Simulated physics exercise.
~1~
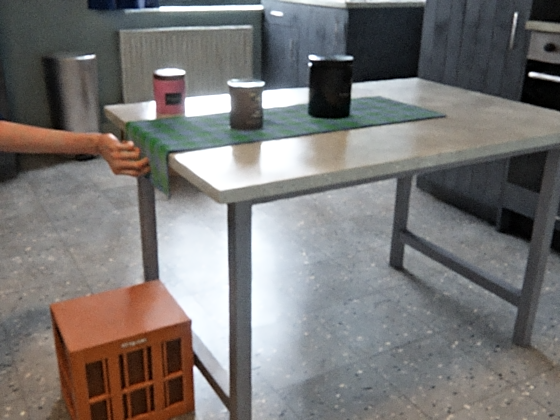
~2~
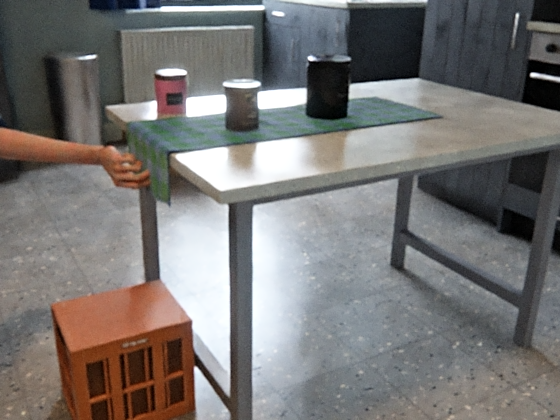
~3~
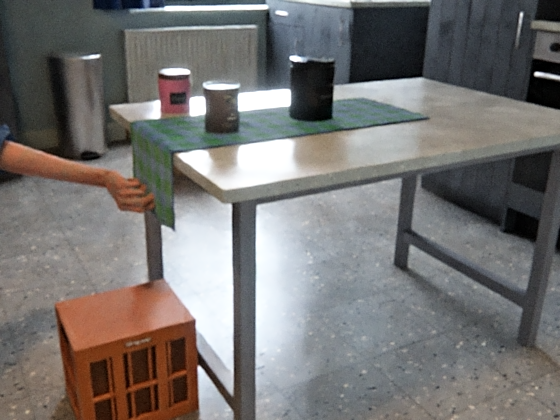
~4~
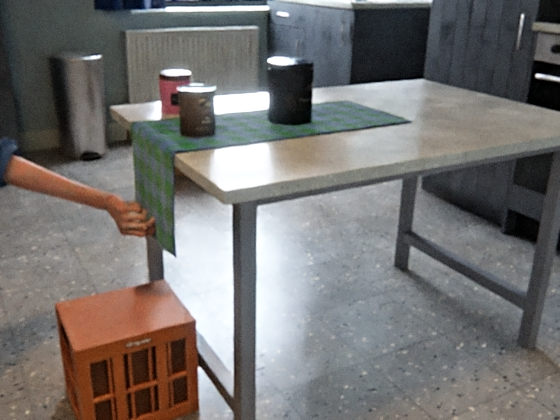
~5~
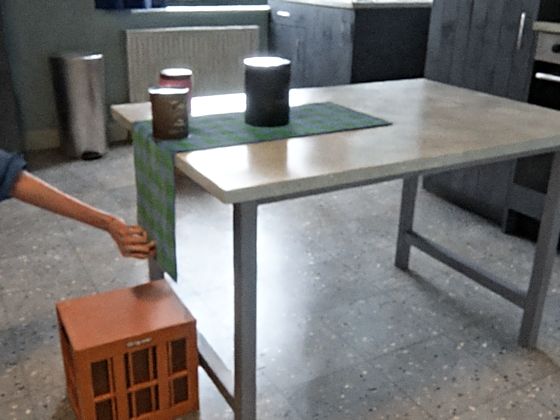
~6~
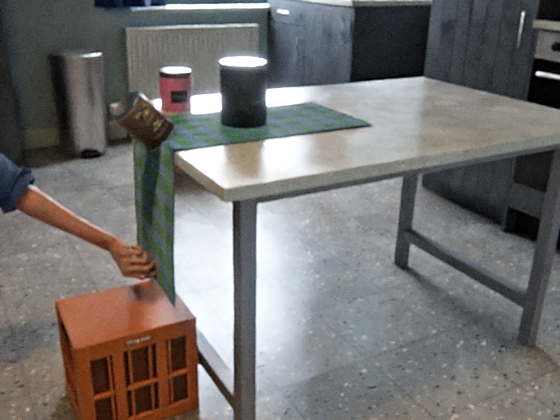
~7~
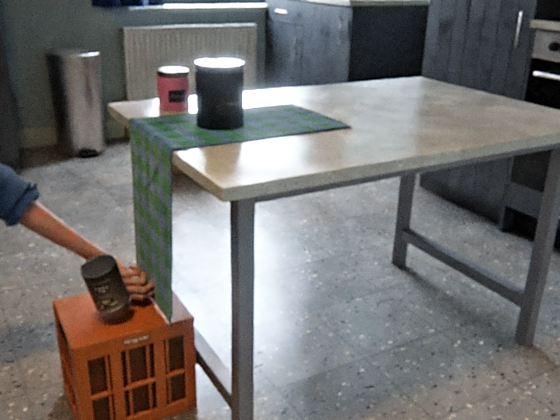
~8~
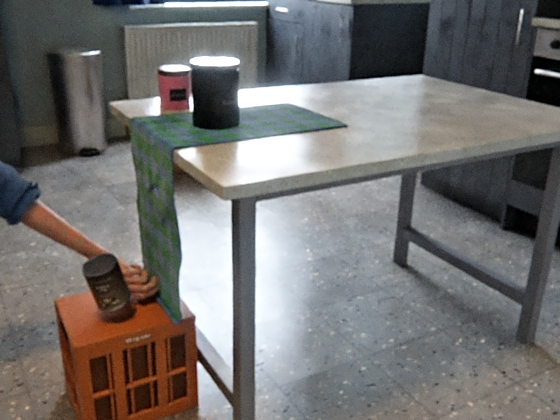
In a kitchen with a speckled floor, seen from a slightly swaying viewpoint, a pale table stands with a green checked scarf laid along it and an orange crate on the floor below its left end. A pink jar, a brown tin and a black canister stand in a row from left to right. A hand at the left draws the scarf steadily down over the end, carrying the tin and canister left while the jar stays put. The tin passes the jar, tips at the edge and falls. It ends upside down and tilted on the crate beside the hand and the scarf's hem, while the jar and upright canister remain on the table.
